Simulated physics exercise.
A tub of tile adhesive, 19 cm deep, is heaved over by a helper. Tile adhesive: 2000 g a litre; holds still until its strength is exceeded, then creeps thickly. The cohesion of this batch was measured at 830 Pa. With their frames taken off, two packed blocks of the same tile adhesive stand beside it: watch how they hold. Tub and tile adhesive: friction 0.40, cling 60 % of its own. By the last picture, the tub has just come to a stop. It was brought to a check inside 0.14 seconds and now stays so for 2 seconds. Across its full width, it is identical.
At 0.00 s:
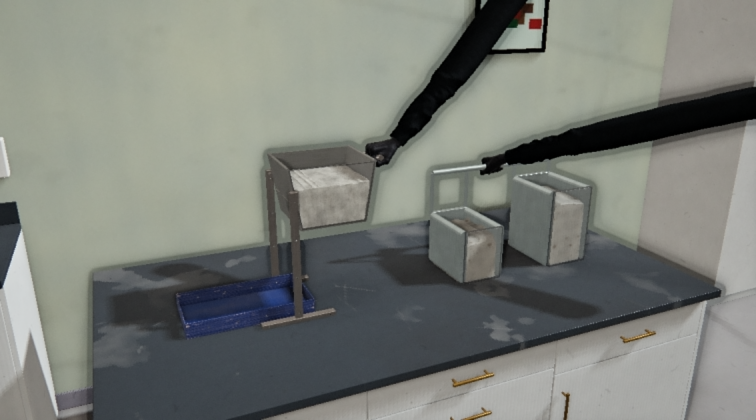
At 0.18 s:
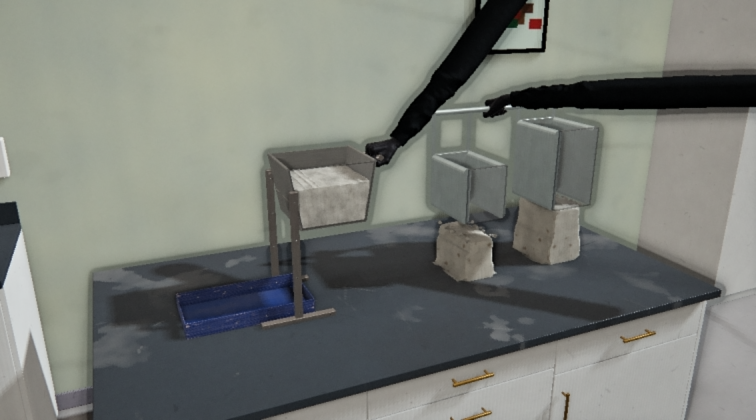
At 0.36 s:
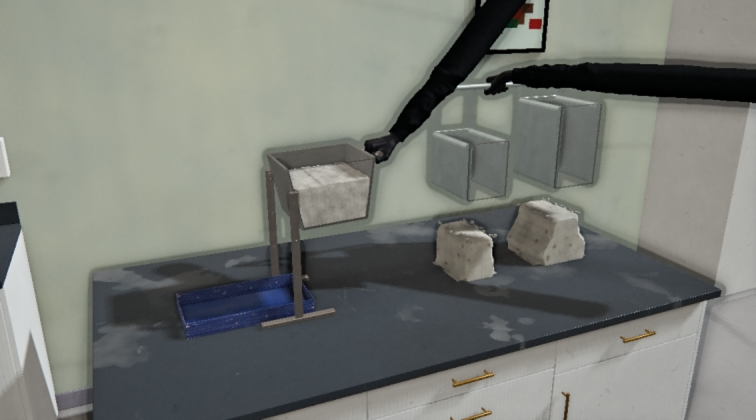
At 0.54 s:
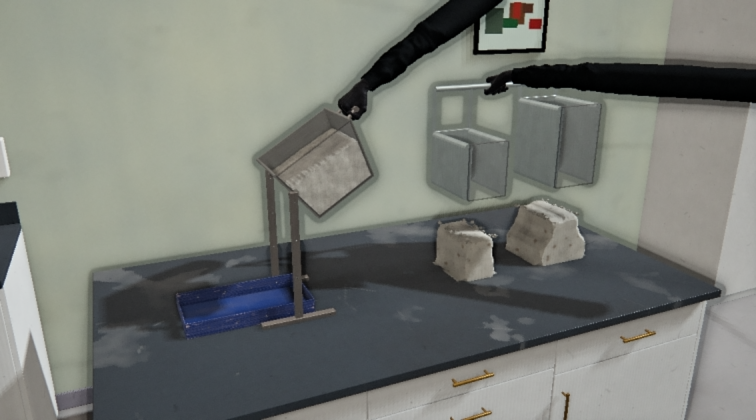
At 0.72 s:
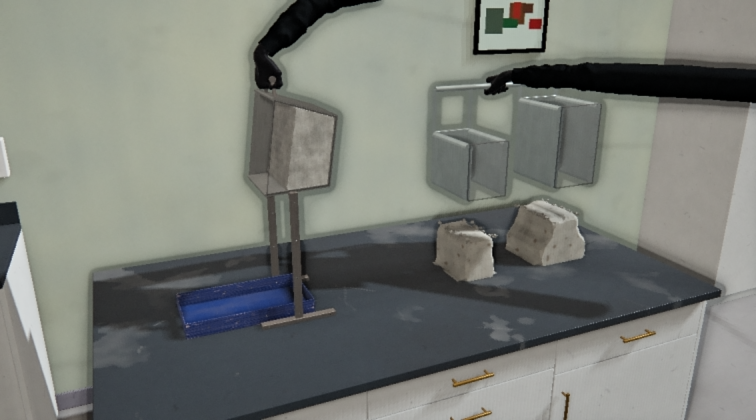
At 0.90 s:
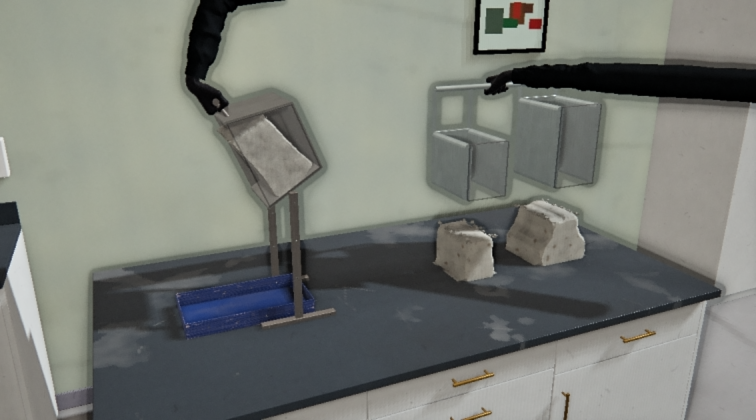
The video shows a black arm lifting two open casings off pale blocks on a dark counter, the taller block slumping, before another arm swings a stand-mounted tub of grey material leftward past upright above a blue tray.
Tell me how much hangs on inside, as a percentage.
Near 0 %.
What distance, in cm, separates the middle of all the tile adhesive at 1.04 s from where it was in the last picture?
Around 15 cm.
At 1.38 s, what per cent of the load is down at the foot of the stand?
Near 100 per cent has got down by that time.
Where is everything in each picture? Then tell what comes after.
In the first picture, handle-side rim at (374, 161), tilt 0 degrees; highest point of the tile adhesive at (326, 186); test blocks 16 cm, 25 cm high (left to right).
In the second picture, handle-side rim at (374, 161), tilt 0 degrees; highest point of the tile adhesive at (326, 186); test blocks 16 cm, 23 cm high (left to right).
In the third picture, handle-side rim at (373, 158), tilt 2 degrees; highest point of the tile adhesive at (364, 178); test blocks 16 cm, 19 cm high (left to right).
In the fourth picture, handle-side rim at (349, 120), tilt 32 degrees; highest point of the tile adhesive at (353, 142); test blocks 16 cm, 19 cm high (left to right).
In the fifth picture, handle-side rim at (273, 101), tilt 82 degrees; highest point of the tile adhesive at (299, 109); test blocks 16 cm, 19 cm high (left to right).
In the sixth picture, handle-side rim at (226, 125), tilt 113 degrees; highest point of the tile adhesive at (264, 120); test blocks 16 cm, 19 cm high (left to right).
By 1.04 s, the tub is at 113 degrees and holds 29 %.
By 1.21 s, the tub is at 113 degrees and holds 0 %.
By 1.38 s, the tub is at 113 degrees and holds 0 %.
By 1.55 s, the tub is at 113 degrees and holds 0 %.
By 2.90 s, at the end, the tub is at 113 degrees and holds 0 %.
